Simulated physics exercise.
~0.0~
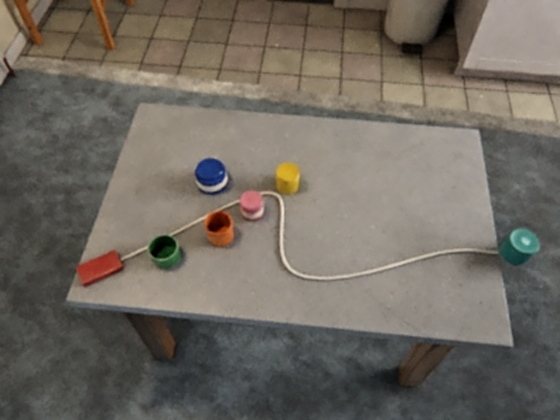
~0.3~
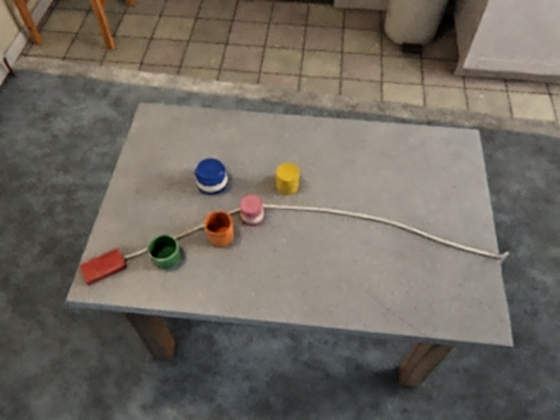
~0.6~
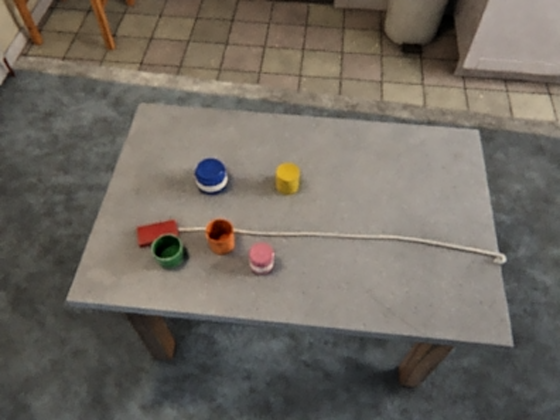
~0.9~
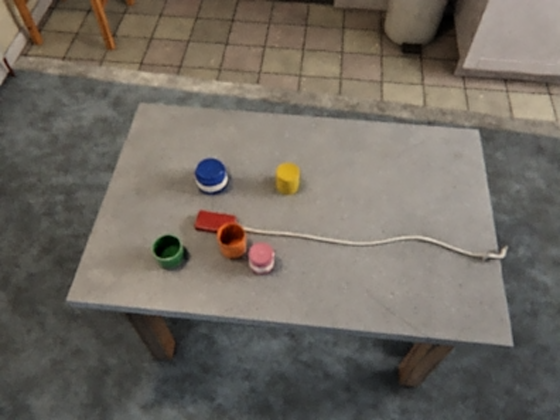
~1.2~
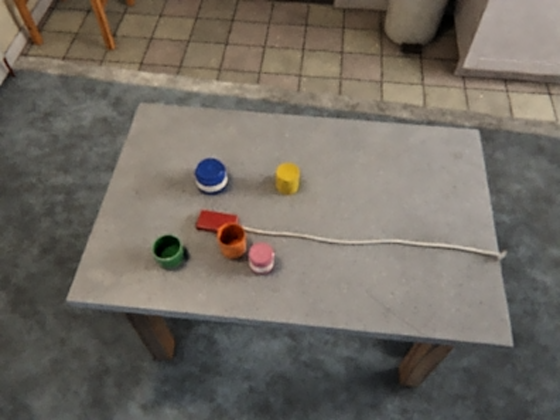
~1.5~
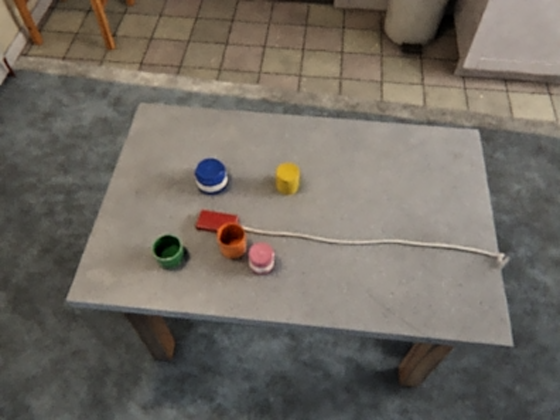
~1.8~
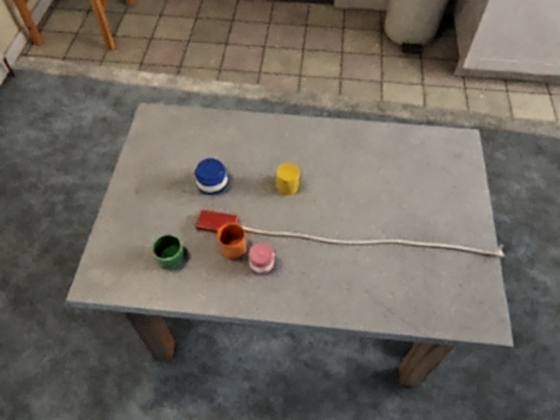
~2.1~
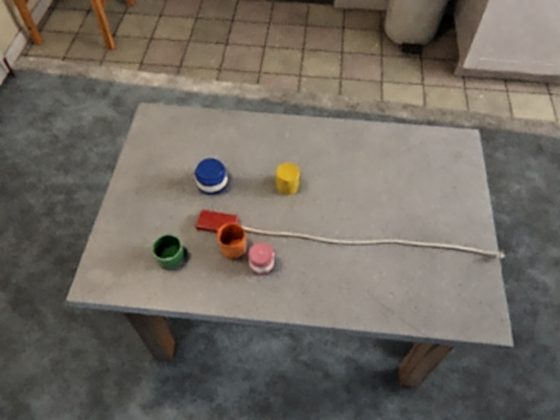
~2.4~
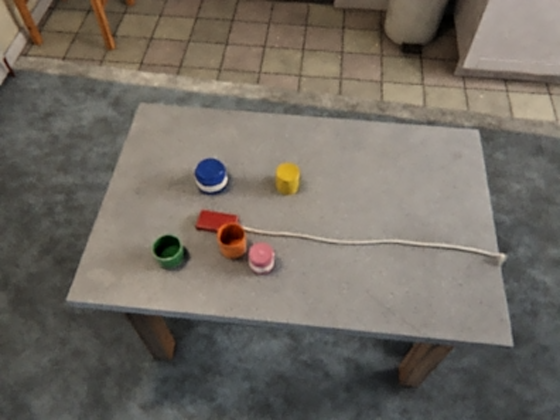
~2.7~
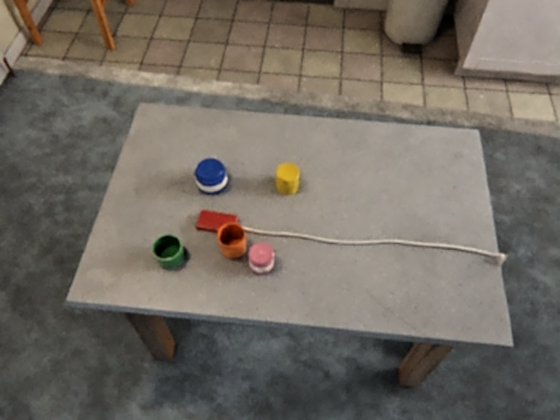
The teal speaker at the table's right edge dropped out of sight, and its pale cable pulled straighter, dragging the red phone rightward and shifting the pink canister and orange mug before everything settled with the cable's end at the edge.
